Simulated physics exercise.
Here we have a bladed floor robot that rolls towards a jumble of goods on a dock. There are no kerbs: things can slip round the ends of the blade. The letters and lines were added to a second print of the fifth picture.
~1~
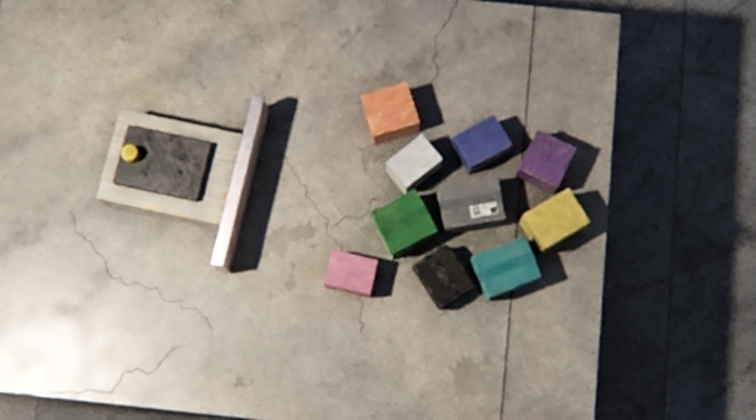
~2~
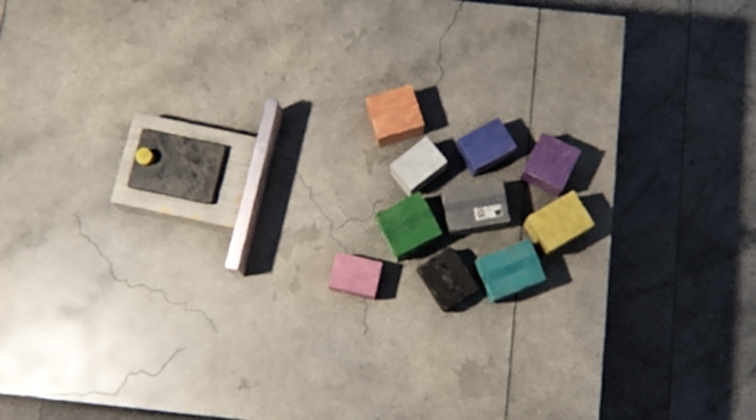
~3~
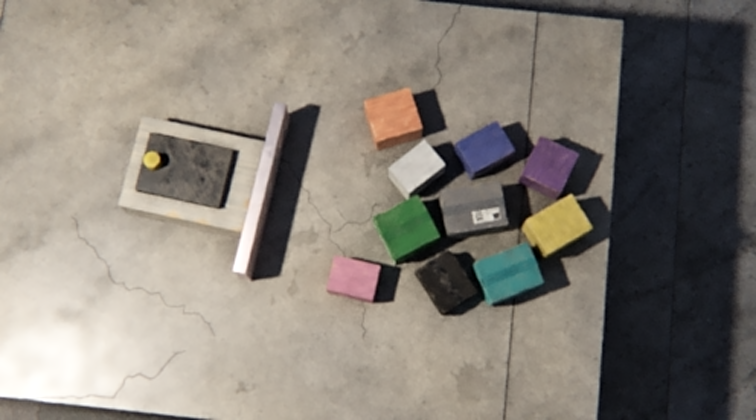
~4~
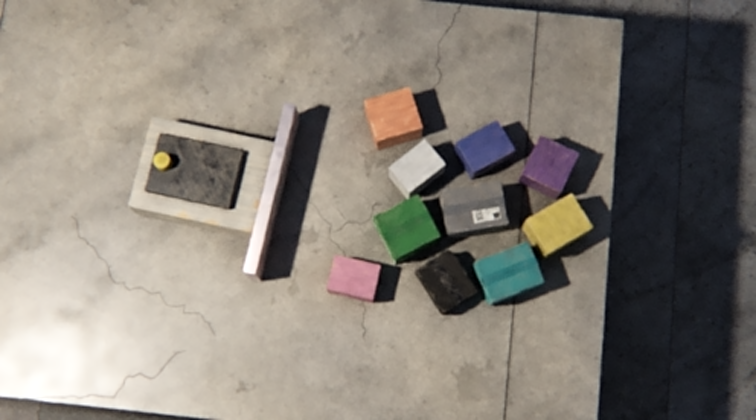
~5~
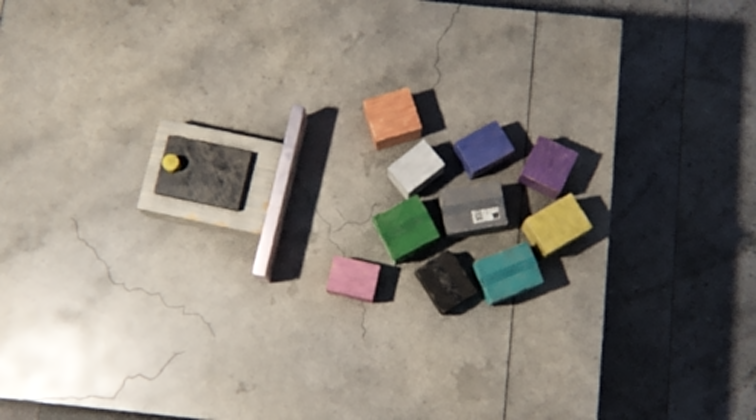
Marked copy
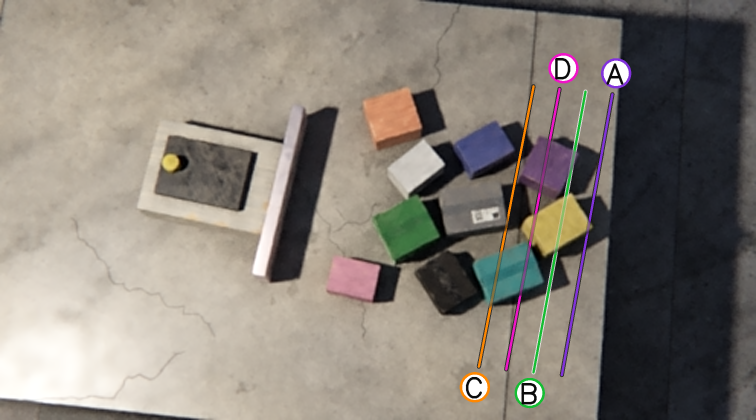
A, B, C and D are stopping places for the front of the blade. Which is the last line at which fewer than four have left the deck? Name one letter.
It should halt at D.
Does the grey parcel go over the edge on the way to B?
By then, yes.
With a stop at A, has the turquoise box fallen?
Yes.
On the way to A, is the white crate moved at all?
Yes.
On the marked copy, A at (588, 231); B at (560, 228); C at (507, 223); D at (534, 226).
Taking D. A third of the way, robot (302, 183); orange crate (419, 116); pink crate (386, 283).
Two thirds of the way, robot (395, 193); yellow crate (601, 231); turquoise box (574, 285).
When it is over, robot (464, 200); yellow crate over the edge; turquoise box over the edge; two fallen.
As for the rest, A drops eight; B drops five; C is within the limit but short.
